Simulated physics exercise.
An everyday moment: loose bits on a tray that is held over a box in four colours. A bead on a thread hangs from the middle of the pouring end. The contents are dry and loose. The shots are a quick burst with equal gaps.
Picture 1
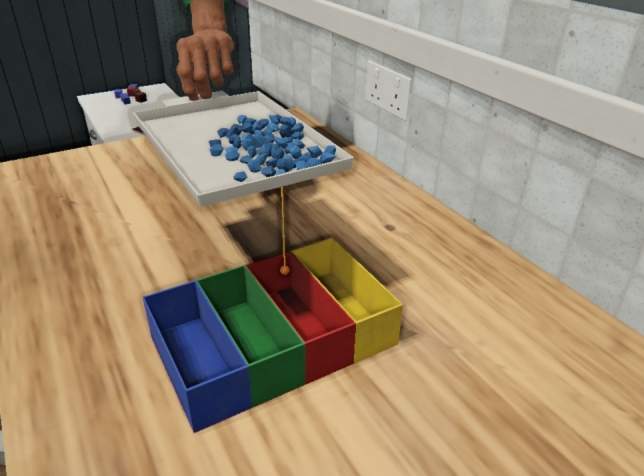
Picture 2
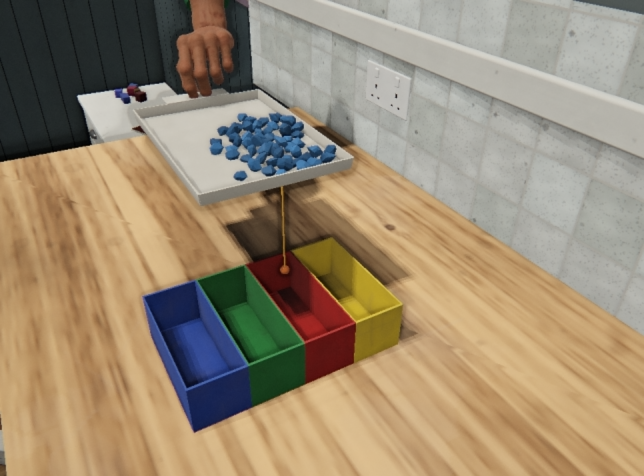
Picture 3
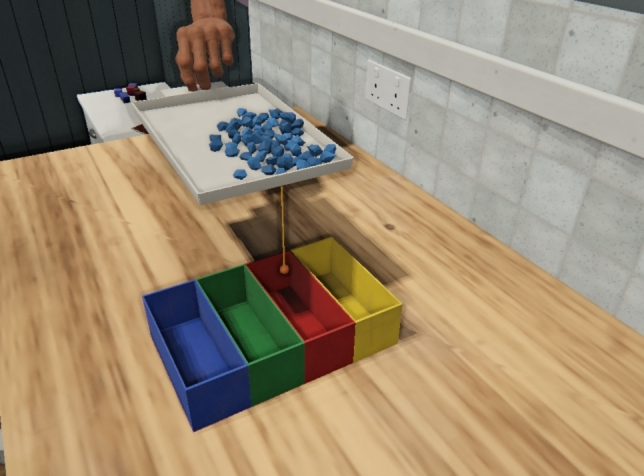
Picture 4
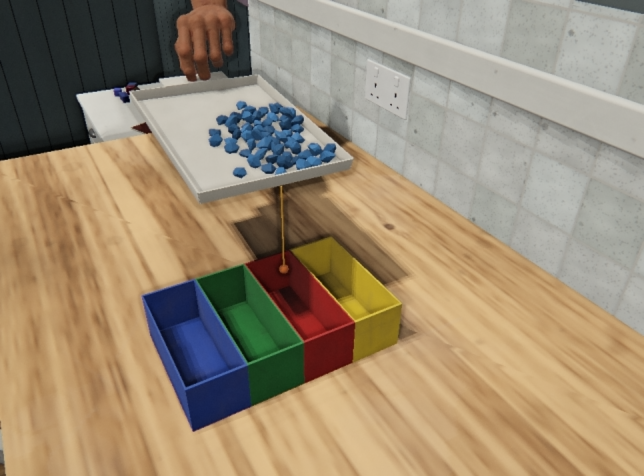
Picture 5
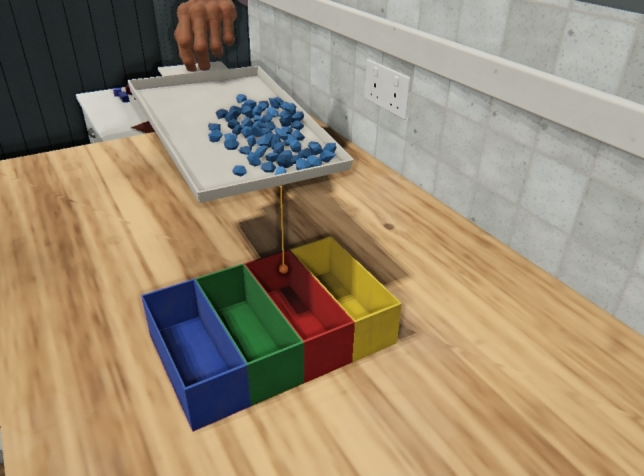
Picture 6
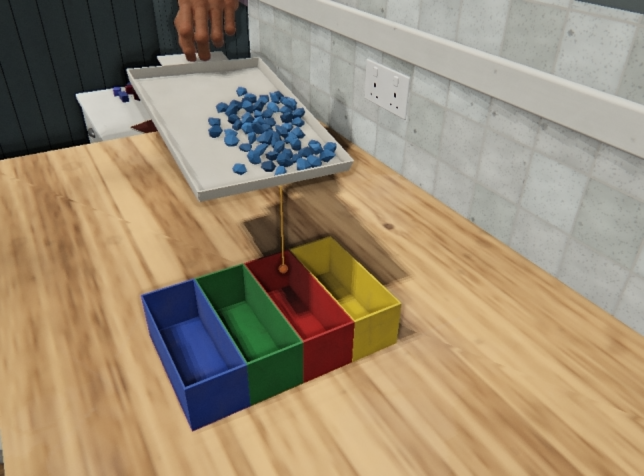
A hand slowly raises the back of a tray of blue stones above four coloured boxes.
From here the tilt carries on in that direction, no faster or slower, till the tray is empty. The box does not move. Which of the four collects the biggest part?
Most goes to the yellow cell.
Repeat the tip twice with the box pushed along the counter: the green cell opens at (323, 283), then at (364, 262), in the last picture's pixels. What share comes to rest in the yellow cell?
The first gives 0 %, the second 0 %.
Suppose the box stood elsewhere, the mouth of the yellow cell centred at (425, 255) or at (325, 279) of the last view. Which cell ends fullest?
In turn: The green cell; yellow.
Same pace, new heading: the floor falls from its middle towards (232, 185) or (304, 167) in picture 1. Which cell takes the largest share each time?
The first try: The green cell. The second: The yellow cell.
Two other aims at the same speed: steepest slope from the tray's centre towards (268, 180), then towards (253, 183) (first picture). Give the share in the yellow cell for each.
In turn 20 and 10 in a hundred.
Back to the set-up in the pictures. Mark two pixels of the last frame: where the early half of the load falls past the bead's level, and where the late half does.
Around (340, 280) and then (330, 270).
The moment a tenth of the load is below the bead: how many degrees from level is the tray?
Near 90 degrees.
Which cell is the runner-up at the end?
The runner-up: The red cell.
Just after the last frame, tray tipped steeply; almost all on the tray; just a few in the yellow cell; just a few falling or outside the box.
A moment on, tray tipped right over; roughly a quarter on the tray; roughly a quarter in the yellow cell; about a tenth in the red cell; roughly a third falling or outside the box.
Further on, tray tipped past a quarter turn; roughly half in the yellow cell; roughly a quarter in the red cell; about a tenth in the green cell; about a tenth falling or outside the box.
When it is over, tray tipped past a quarter turn; roughly half in the yellow cell; roughly a quarter in the red cell; about a tenth in the green cell; not one in the blue cell; about a tenth outside the box.
